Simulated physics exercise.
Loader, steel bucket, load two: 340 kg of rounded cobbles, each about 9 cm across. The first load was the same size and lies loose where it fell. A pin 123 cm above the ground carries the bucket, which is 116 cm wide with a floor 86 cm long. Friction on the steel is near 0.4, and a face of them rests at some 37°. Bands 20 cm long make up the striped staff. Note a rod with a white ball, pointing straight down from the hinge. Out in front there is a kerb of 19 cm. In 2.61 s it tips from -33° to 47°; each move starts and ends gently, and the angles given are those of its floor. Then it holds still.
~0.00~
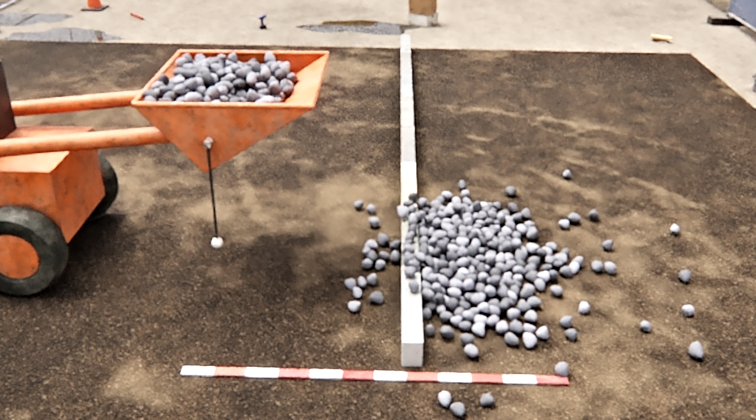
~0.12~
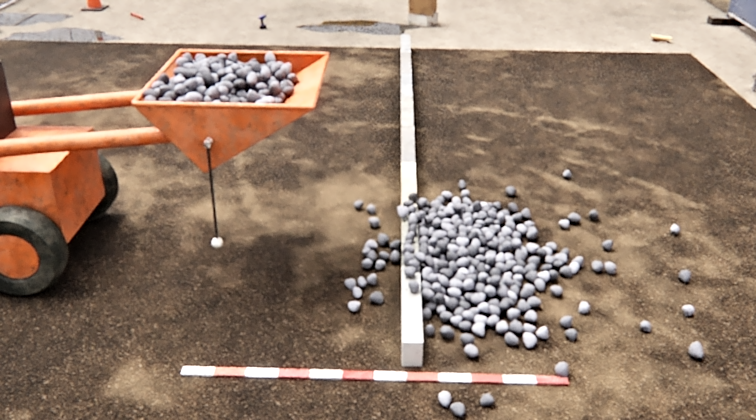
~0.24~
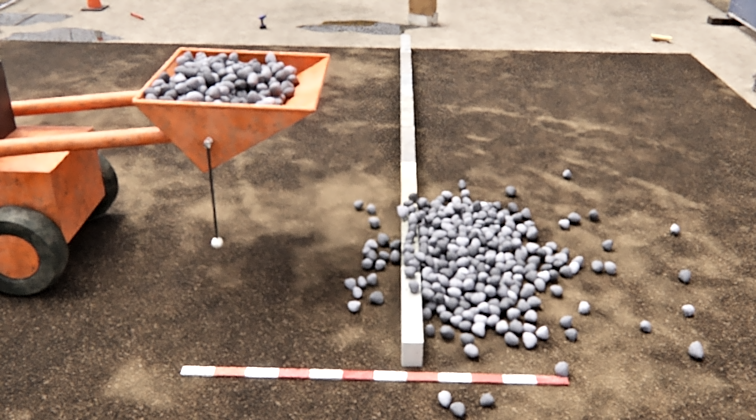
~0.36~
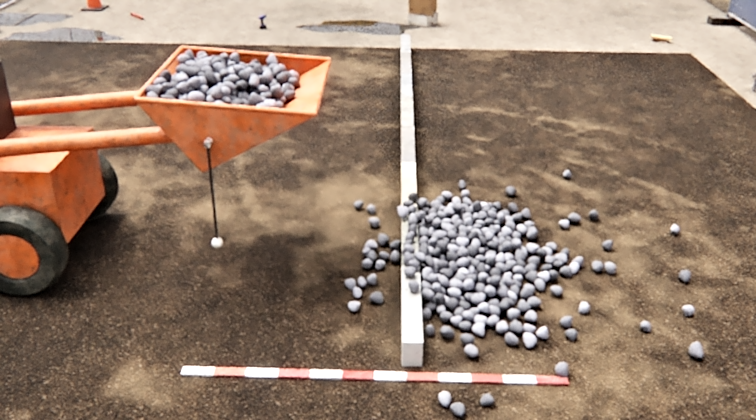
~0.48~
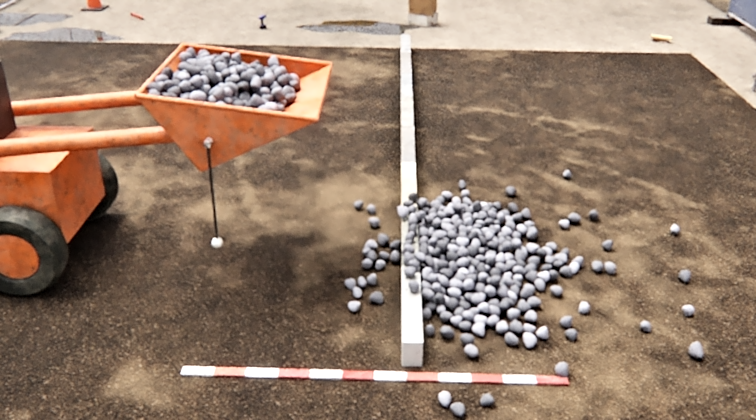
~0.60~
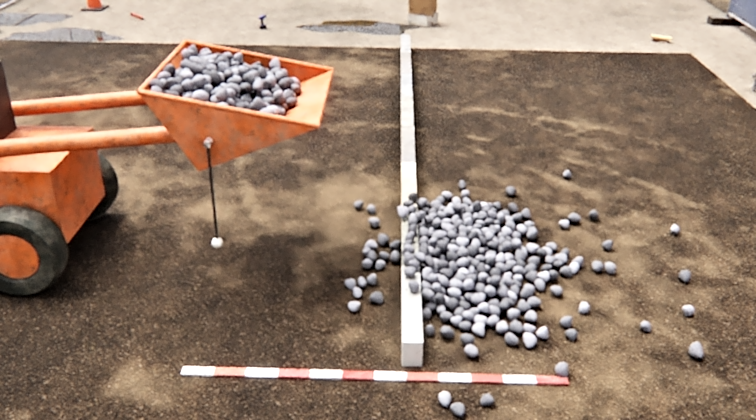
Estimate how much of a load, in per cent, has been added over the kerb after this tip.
Roughly 0 per cent of a load has been added.
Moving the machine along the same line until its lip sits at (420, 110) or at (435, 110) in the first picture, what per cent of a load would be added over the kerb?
Around 60 percent, then around 85 percent.
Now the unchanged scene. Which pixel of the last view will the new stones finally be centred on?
They end up centred around (346, 252).
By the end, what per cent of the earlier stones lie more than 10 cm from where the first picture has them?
I'd put it at about 0 per cent.
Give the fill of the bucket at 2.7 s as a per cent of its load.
It keeps some 0 percent of its load.
After 2.0 s the floor is at 35°; in per cent of one load, 74 in the bucket, 34 on this side of the kerb, 92 over the kerb; the foremost stones are at (648, 273).
After 2.7 s the floor is at 47°; in per cent of one load, 0 in the bucket, 108 on this side of the kerb, 92 over the kerb; the foremost stones are at (648, 273).
After 3.1 s the floor is at 47°; in per cent of one load, 0 in the bucket, 108 on this side of the kerb, 92 over the kerb; the foremost stones are at (648, 273).
After 5.7 s the floor is at 47°; in per cent of one load, 0 in the bucket, 108 on this side of the kerb, 92 over the kerb; the foremost stones are at (648, 273). Net gain over the kerb, 0.
